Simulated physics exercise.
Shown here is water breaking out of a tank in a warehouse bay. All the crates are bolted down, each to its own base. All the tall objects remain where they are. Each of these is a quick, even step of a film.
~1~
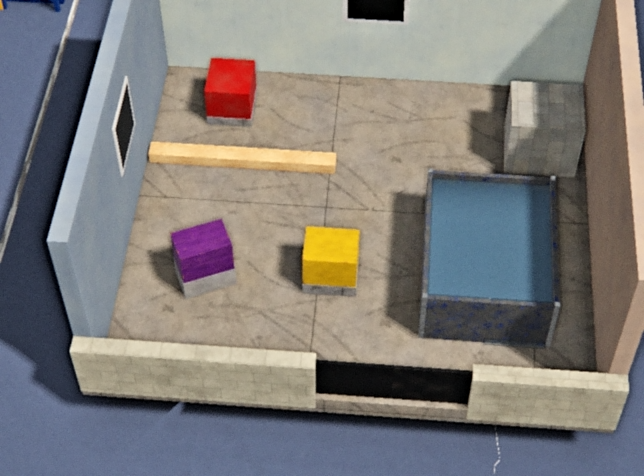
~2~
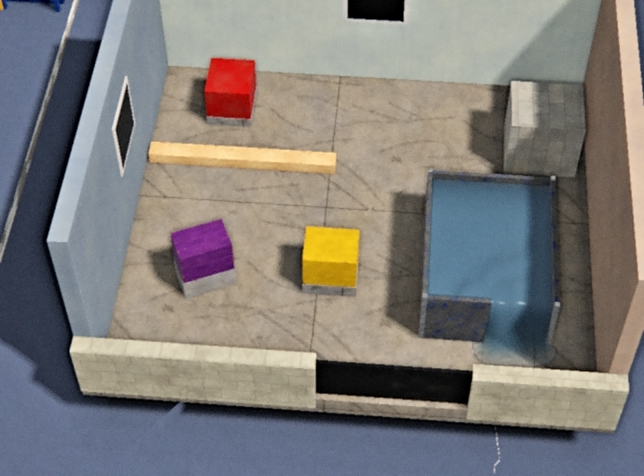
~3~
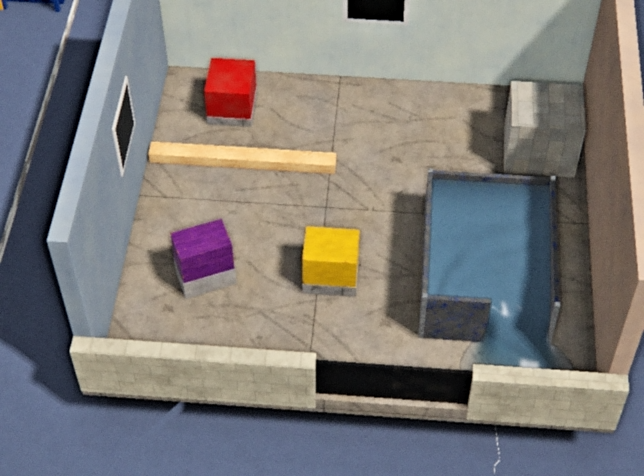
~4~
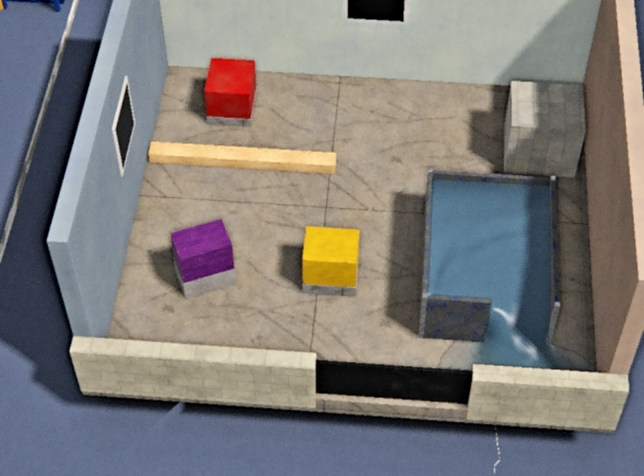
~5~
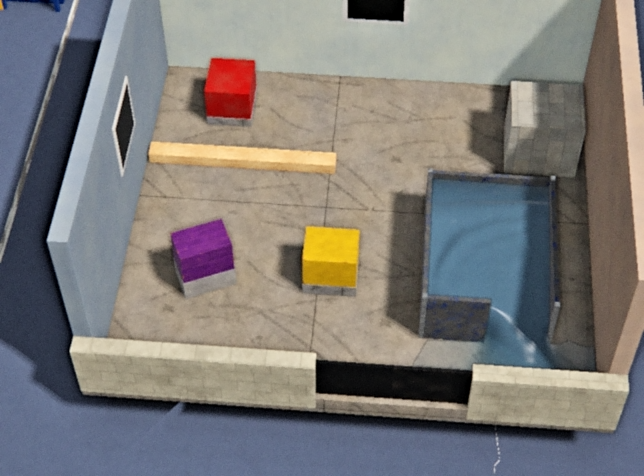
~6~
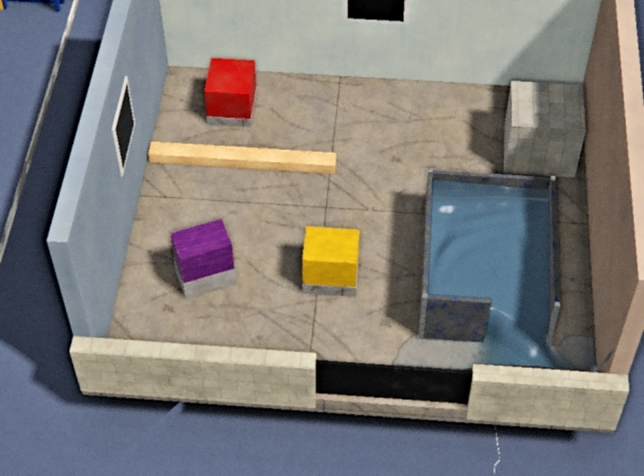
Water sat still in a tank on the right, then poured out through a gap in its front side and spread across the floor behind the low front wall, while the colored blocks stayed put.
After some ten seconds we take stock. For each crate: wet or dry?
Purple crate: Remains dry; red crate: Remains dry; yellow crate: Remains dry.
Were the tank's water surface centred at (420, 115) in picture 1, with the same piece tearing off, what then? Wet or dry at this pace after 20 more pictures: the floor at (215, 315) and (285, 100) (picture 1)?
The first spot is wetted, while the second is not reached.
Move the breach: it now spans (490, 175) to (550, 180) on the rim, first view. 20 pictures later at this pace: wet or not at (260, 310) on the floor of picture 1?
Status of the point: Never reached.
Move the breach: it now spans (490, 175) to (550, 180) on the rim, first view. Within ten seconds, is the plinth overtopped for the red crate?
I'd say the red crate gets flooded.
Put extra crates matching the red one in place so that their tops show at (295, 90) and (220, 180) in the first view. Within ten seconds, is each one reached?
Result, in sequence: Is missed, is inundated.
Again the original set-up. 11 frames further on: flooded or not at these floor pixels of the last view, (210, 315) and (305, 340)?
In order: Submerged and submerged.
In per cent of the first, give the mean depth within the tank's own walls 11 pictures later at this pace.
Estimate: Some 54 %.
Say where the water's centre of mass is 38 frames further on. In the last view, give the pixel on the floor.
About (375, 258) in the last view.
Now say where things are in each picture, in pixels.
Still water in the water tank at (491, 239), in the first picture.
Water pours out at (518, 326) and has run to (552, 350), in the second picture.
Water pours out at (517, 329) and has run to a hidden place, in the third picture.
Water pours out at (517, 330) and has run to a hidden place, in the fourth picture.
The front is at a hidden place, out from the gap at (517, 330), in the fifth picture.
Water pours out at (517, 330) and has run to a hidden place, in the sixth picture.
A moment on, water covers 20 % of the floor; the purple crate not reached, the red crate not reached, the yellow crate water round its plinth.
Next, water covers 35 % of the floor; the purple crate water round its plinth, the red crate not reached, the yellow crate water round its plinth.
Then, water covers 60 % of the floor; the purple crate water round its plinth, the red crate not reached, the yellow crate water round its plinth.
Later, water covers 95 % of the floor; the purple crate water round its plinth, the red crate water round its plinth, the yellow crate water round its plinth.
In the end, water covers 100 % of the floor; the purple crate stayed above the water, the red crate stayed above the water, the yellow crate stayed above the water.
